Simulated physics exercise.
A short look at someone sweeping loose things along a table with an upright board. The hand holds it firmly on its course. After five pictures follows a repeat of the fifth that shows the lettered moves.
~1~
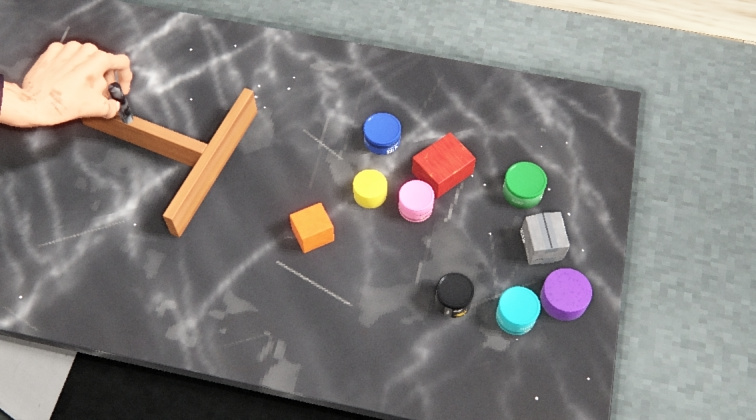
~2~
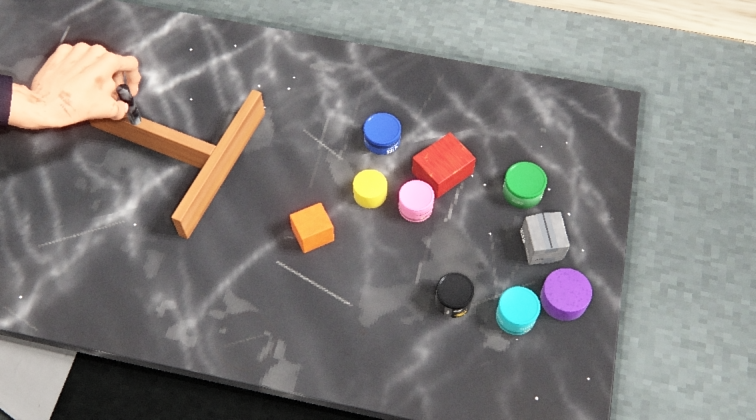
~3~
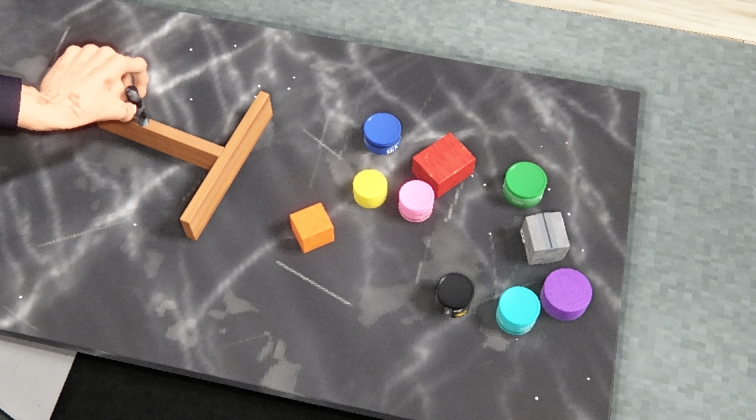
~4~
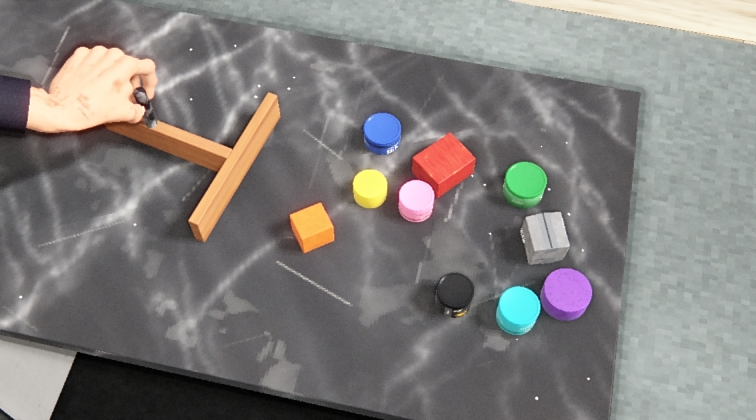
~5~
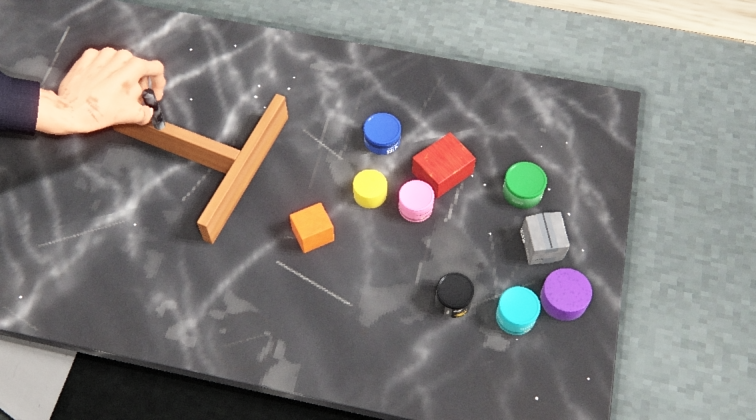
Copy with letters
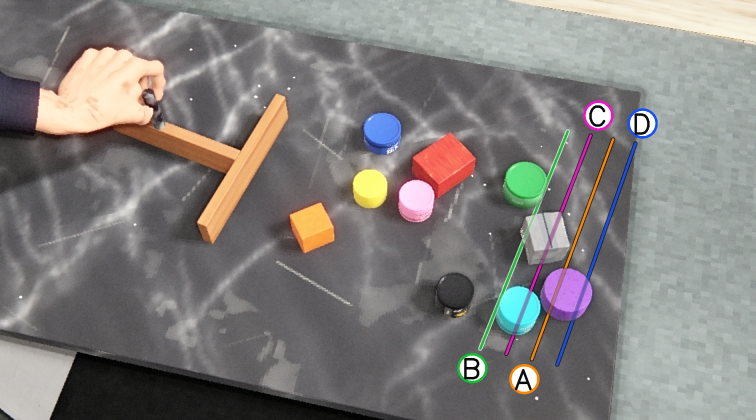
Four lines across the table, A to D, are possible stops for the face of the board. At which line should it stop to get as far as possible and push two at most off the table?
No farther than A.
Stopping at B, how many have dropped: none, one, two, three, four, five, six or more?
The count is none.
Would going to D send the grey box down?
Yes.
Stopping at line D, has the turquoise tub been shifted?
Yes.
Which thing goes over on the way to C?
The green tub goes over.
On the marked copy, A at (575, 241); B at (527, 232); C at (552, 237); D at (599, 246).
With A. Early on, board (360, 179); blue tub (413, 144); orange block (365, 244).
Further on, board (481, 202); green tub (567, 188); turquoise tub (525, 315).
At the end, board (578, 221); grey box over the edge; green tub over the edge; two fallen.
As for the rest, B is within the limit but short; C is within the limit but short; D drops six.
